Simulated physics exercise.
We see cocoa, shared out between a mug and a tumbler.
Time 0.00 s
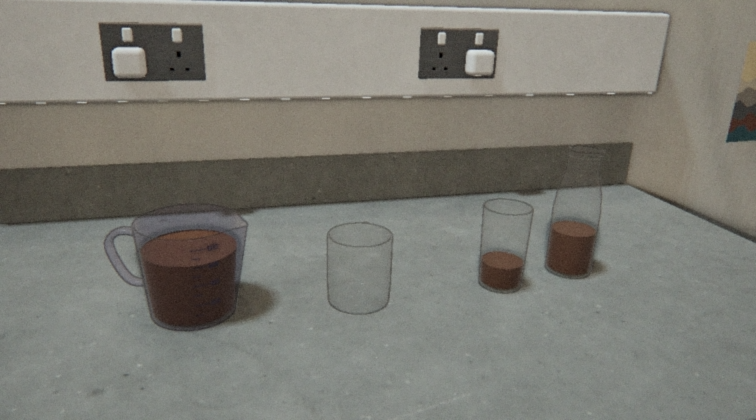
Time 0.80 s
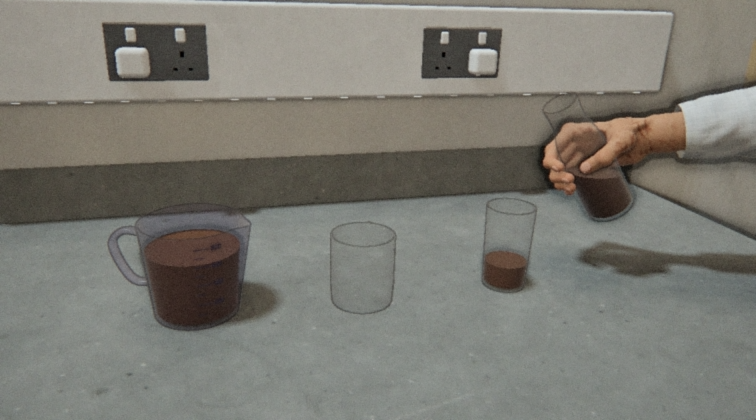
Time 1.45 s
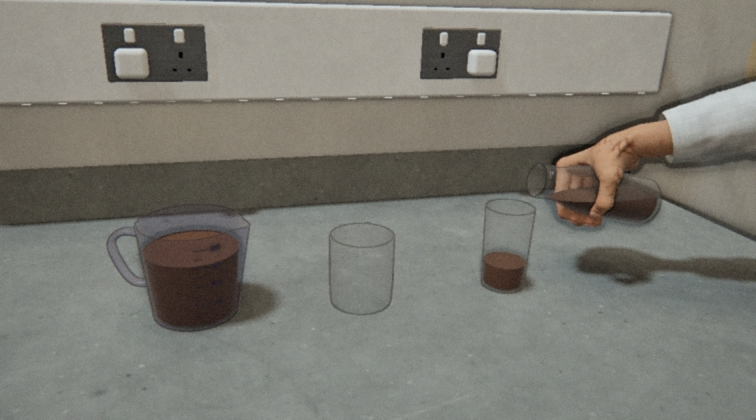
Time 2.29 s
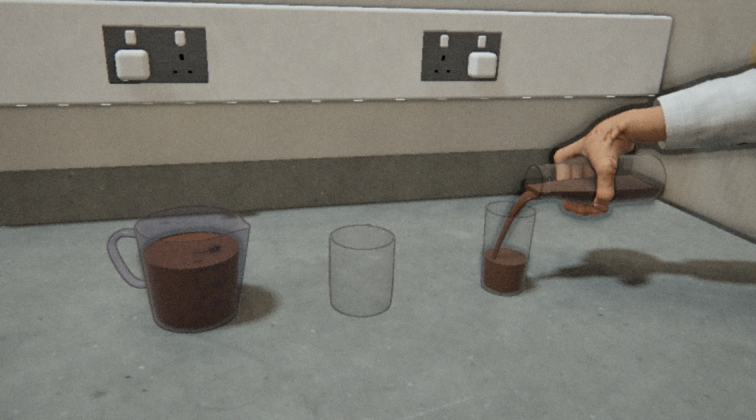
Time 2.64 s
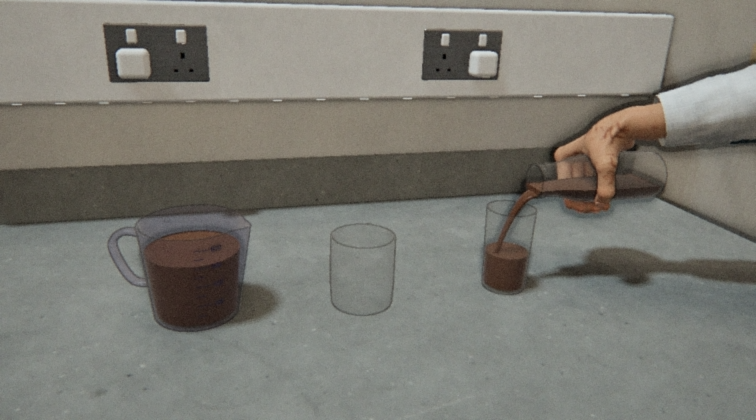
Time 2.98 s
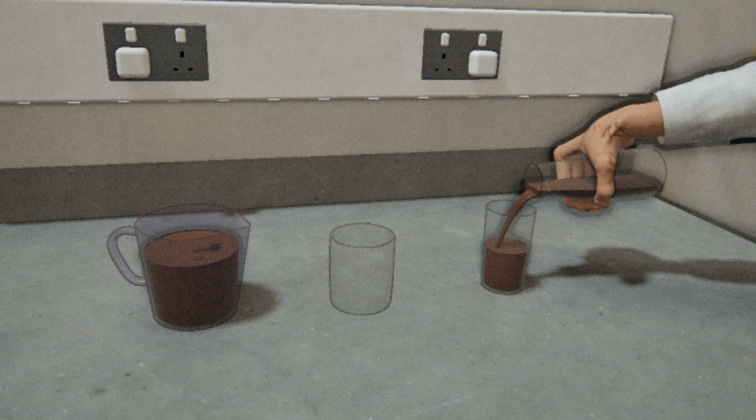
Hand lifting a glass bottle of brown liquid at right, tilting it left and pouring a stream into a small glass.
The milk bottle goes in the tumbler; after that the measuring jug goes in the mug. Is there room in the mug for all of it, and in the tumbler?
Mug: Too little space. Tumbler: Enough space.
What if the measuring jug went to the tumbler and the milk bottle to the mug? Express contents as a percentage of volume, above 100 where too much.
In order, around 240 and 40 percent.
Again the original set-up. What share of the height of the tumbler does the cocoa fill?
About 85 per cent of its height.
Around 4.0 s, the tumbler is about two thirds full.
Around 5.7 s, the tumbler is nearly full.
Around 21.5 s, the mug is full to the brim, some went over its rim; the tumbler is nearly full.
